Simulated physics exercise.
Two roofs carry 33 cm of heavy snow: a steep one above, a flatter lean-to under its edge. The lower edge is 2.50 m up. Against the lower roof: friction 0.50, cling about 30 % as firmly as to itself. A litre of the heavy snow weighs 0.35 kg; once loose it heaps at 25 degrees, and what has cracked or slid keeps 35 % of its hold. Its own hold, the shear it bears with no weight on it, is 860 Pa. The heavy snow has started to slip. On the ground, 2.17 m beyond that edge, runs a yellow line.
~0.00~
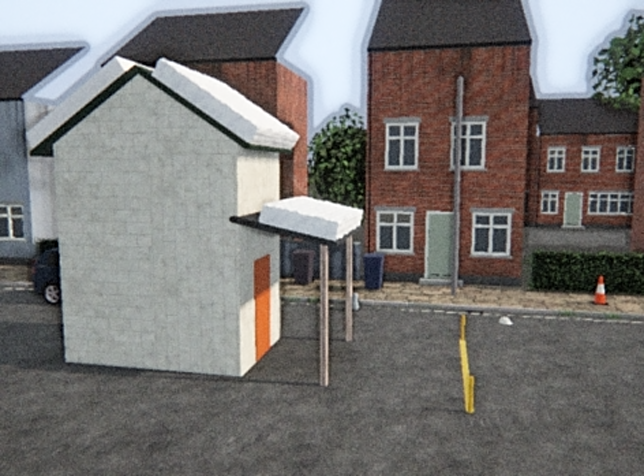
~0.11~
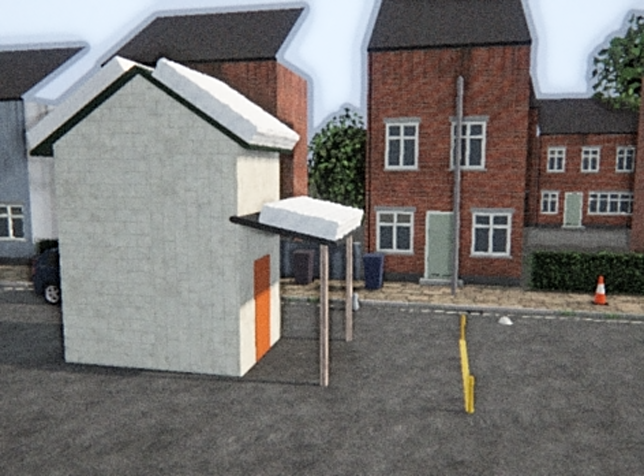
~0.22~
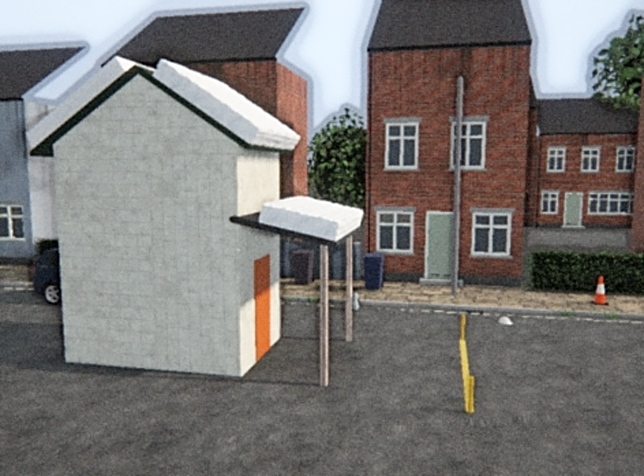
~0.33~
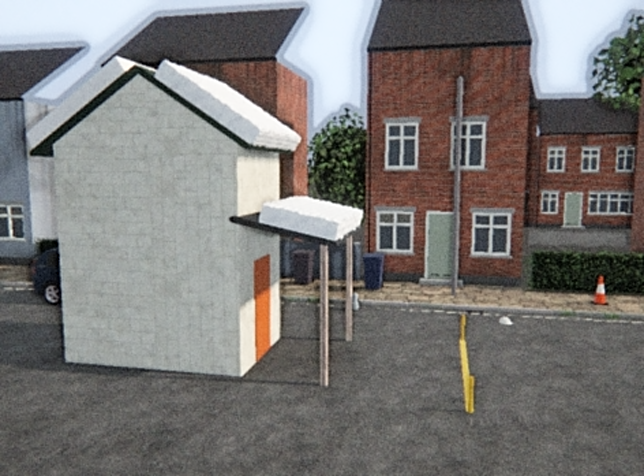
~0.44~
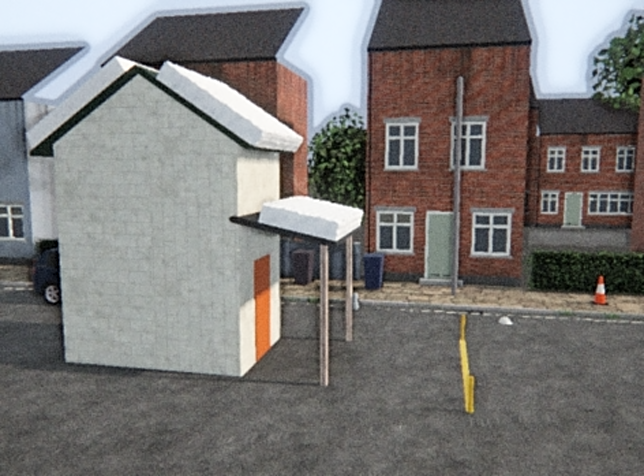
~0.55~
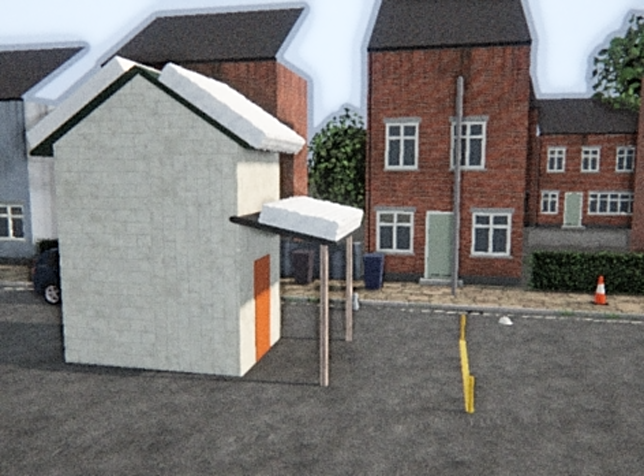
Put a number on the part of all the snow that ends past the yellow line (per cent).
The part of all the snow that ends past the yellow line is near 0 %.
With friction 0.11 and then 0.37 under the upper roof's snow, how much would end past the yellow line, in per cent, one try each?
In turn about 25 %, 8 %.
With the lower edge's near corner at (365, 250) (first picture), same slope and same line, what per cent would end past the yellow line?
Then about 0 %.
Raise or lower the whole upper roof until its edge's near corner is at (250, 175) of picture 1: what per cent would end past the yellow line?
It would be near 0 %.
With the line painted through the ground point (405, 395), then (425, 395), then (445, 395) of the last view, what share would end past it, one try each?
In that order: 18 %, 8 %, 3 %.
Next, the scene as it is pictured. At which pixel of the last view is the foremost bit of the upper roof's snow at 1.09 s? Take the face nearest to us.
At about (294, 202).
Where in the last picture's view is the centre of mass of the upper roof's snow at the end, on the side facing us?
Around (362, 330).
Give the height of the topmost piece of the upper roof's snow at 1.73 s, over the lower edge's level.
Some 2.0 m.
After 1.09 s, none is below the lower edge and 0 % is past the line.
After 1.73 s, none is below the lower edge and 0 % is past the line.
After 2.36 s, none is below the lower edge and 0 % is past the line.
After 3.00 s, 38 % is below the lower edge and 0 % is past the line.
After 4.50 s, 52 % is below the lower edge and 0 % is past the line.
